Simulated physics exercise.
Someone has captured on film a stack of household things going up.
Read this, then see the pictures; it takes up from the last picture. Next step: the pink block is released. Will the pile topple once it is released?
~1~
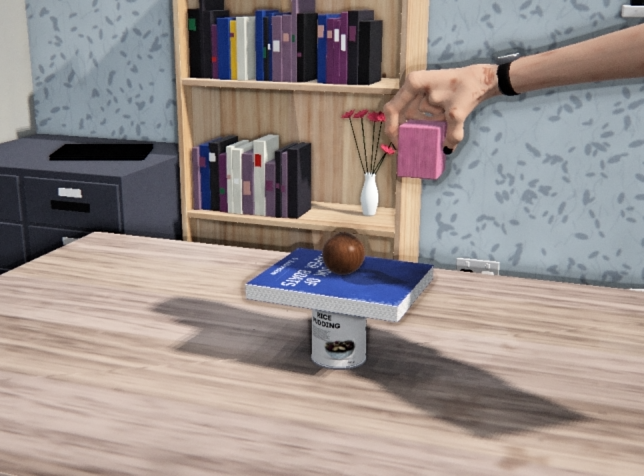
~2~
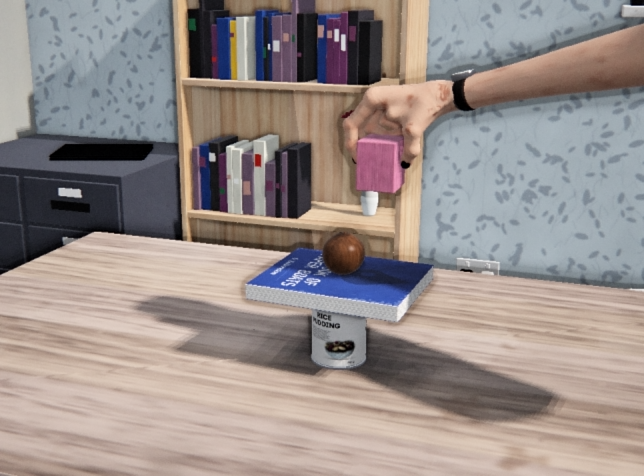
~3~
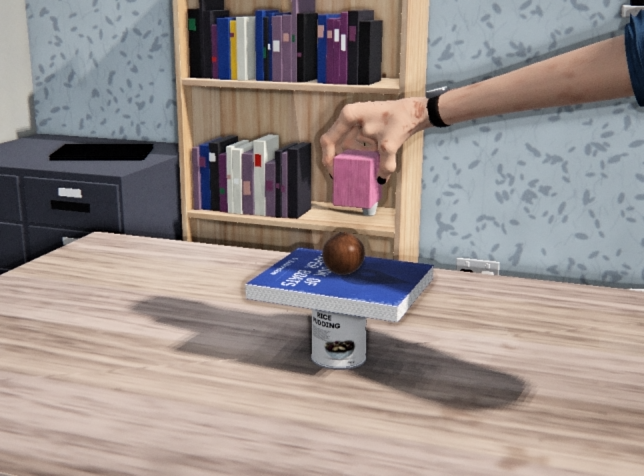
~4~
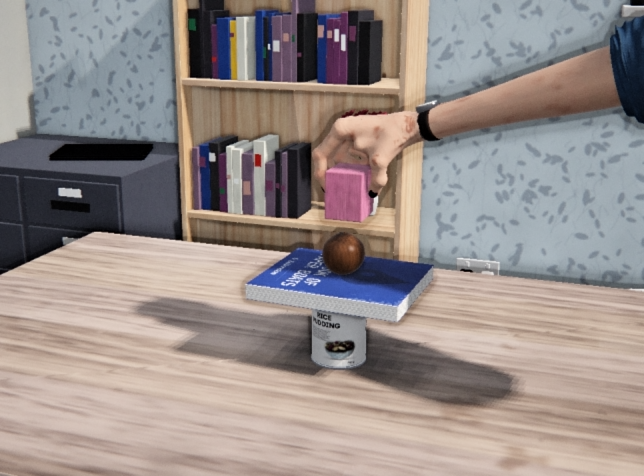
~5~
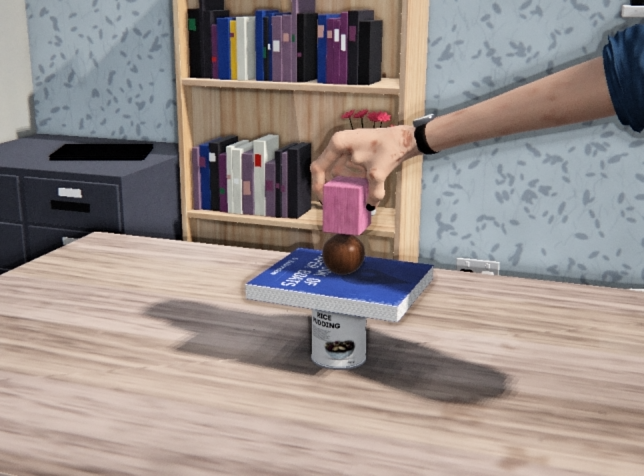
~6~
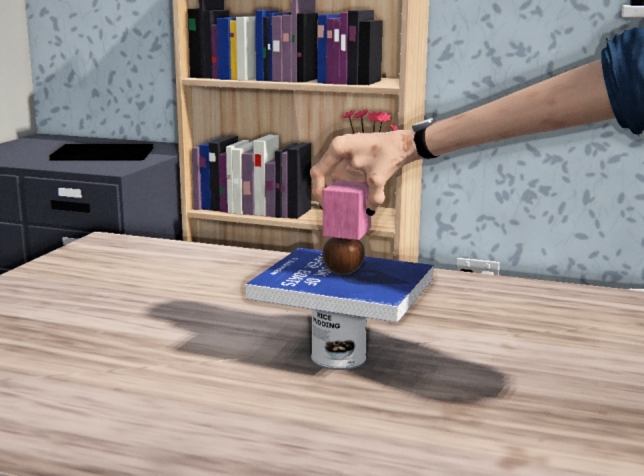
Yes: My guess: It won't stay upright.
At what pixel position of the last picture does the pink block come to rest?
In the final view it sits at roughly (403, 263).
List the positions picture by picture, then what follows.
Coming down; pink block (423, 149); blue book (343, 281), in the first frame.
Coming down; pink block (382, 163); brown onion (343, 253), in the second frame.
Coming down; pink block (358, 179); white tin (339, 325), in the third frame.
Coming down; pink block (350, 192); blue book (343, 281), in the fourth frame.
Coming down; pink block (348, 205); brown onion (343, 253), in the fifth frame.
Set down, still held; pink block (348, 210); white tin (339, 325), in the sixth frame.
Then, 0.30 s after the last picture, pink block tipped 42° from how it was near (366, 216).
Then, 0.40 s after the last picture, pink block now fallen.
Then, 0.50 s after the last picture, things are still on the move.
At rest, fallen, pink block; the other 3 in place. Seen from the same camera at the end, pink block near (403, 263). The pile gives way.
